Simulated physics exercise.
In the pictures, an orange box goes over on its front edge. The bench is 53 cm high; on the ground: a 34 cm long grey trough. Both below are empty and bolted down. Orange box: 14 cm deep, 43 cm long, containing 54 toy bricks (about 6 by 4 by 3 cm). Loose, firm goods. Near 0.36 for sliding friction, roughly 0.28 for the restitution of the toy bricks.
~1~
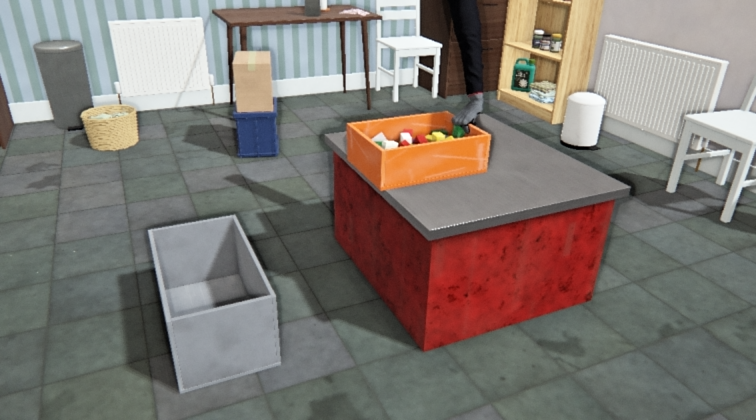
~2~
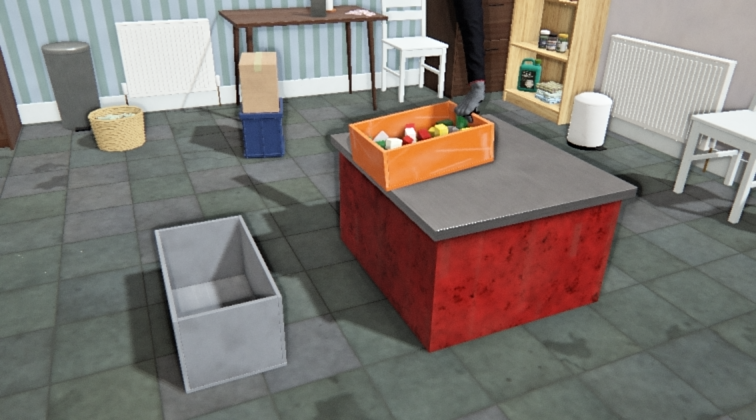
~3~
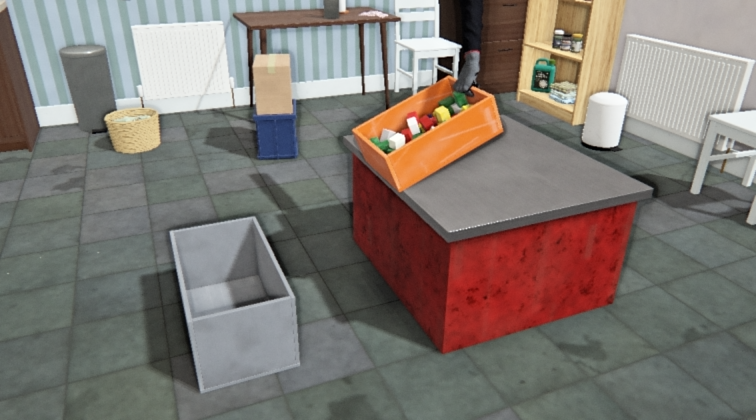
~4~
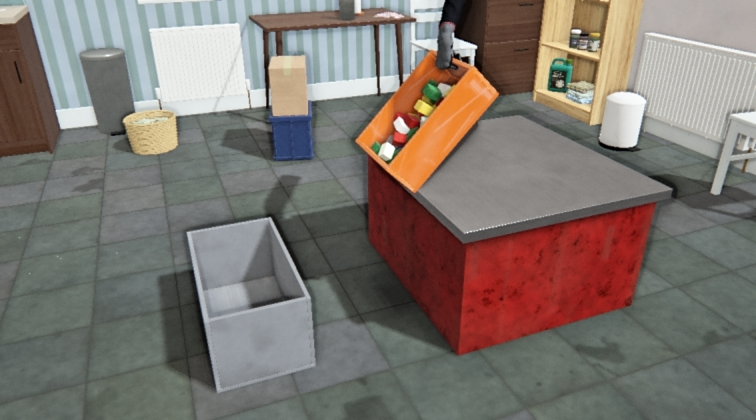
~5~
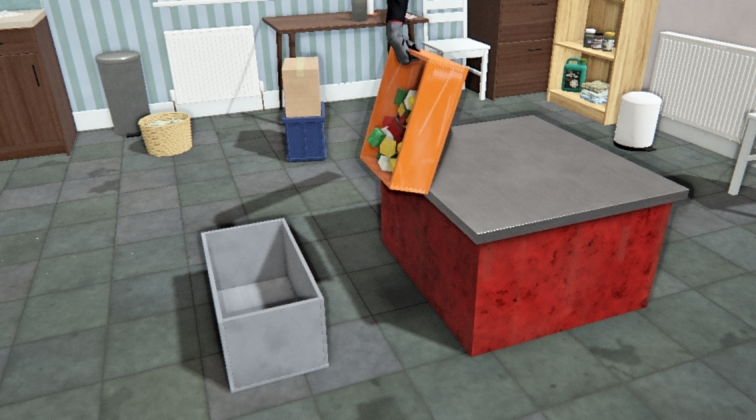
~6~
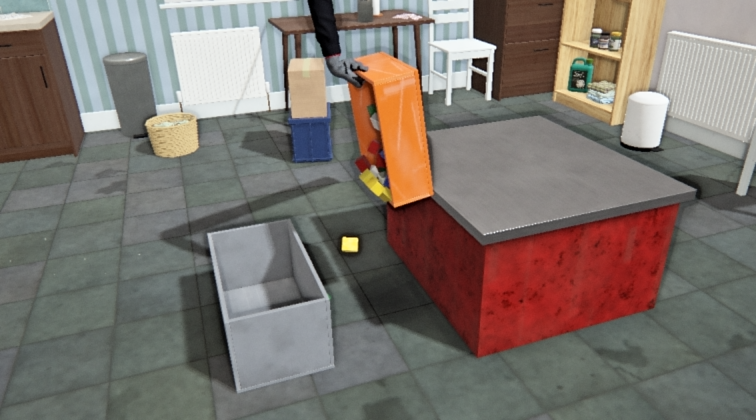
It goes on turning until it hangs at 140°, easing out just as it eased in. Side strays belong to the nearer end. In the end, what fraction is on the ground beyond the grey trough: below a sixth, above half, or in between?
Expect fewer than one in six of the load on the ground beyond the grey trough.
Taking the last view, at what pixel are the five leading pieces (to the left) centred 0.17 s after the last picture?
(343, 288).
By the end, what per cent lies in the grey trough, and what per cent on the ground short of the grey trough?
Shares: Approx. 5 % and 95 %.
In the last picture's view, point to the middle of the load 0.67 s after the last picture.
I'd put the middle close to (344, 306) in the last view.
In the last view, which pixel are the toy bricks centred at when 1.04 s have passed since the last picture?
About (347, 307).
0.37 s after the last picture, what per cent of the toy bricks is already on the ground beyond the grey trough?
About 0 per cent.
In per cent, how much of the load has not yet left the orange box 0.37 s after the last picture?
Some 15 per cent, more or less.
Then, 0.17 s after the last picture, tilt 115°; 41 still in the orange box, 3 on the ground short of the grey trough and 10 in the air.
Then, 0.37 s after the last picture, tilt 130°; 9 still in the orange box, 13 on the ground short of the grey trough and 32 in the air.
Then, 0.67 s after the last picture, tilt 140°; 2 in the grey trough, 48 on the ground short of the grey trough and 4 in the air.
Final count (1.04 s after the last picture), 2 in the grey trough and 52 on the ground short of the grey trough. Asked share, 0 of 54, 0 per cent.
